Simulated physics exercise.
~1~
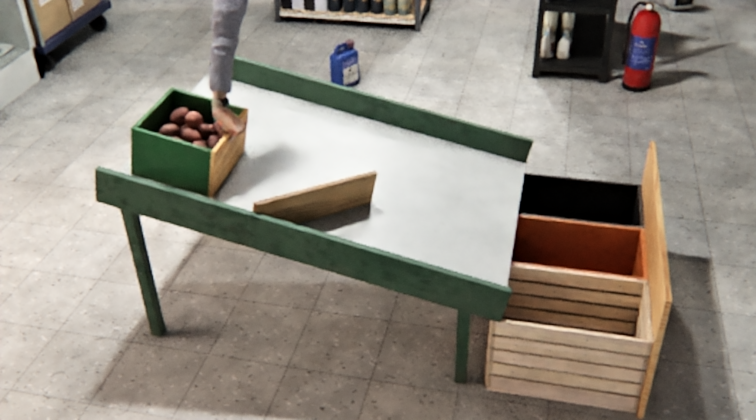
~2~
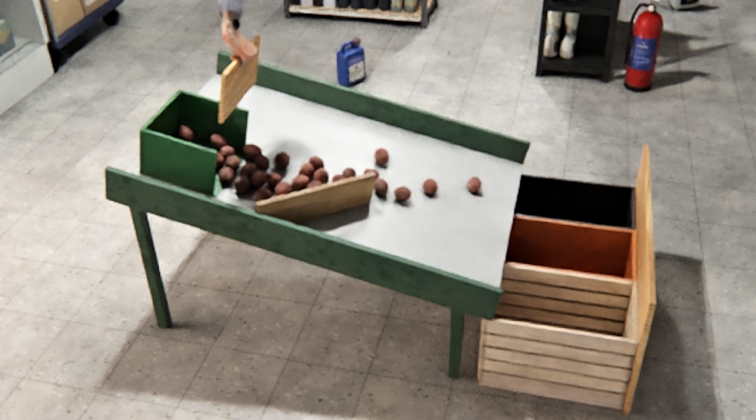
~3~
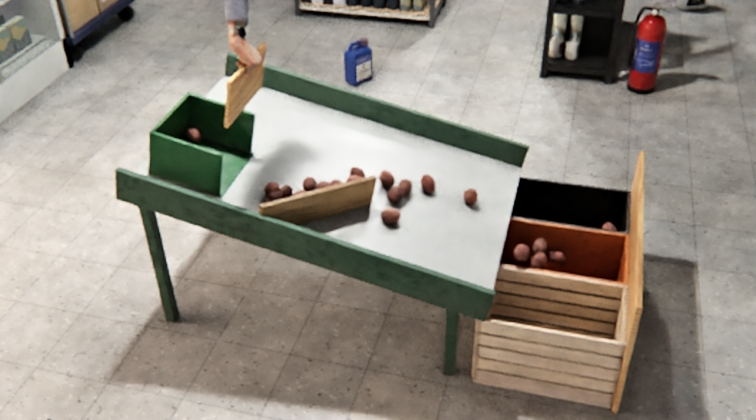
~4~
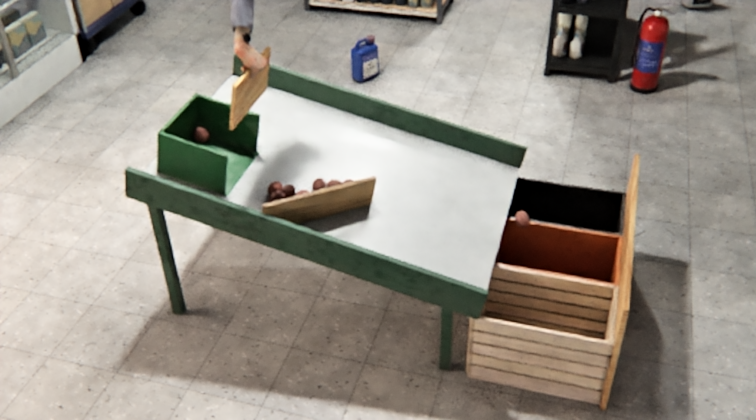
A hand lifts the gate and red potatoes roll right into bins, some staying behind.
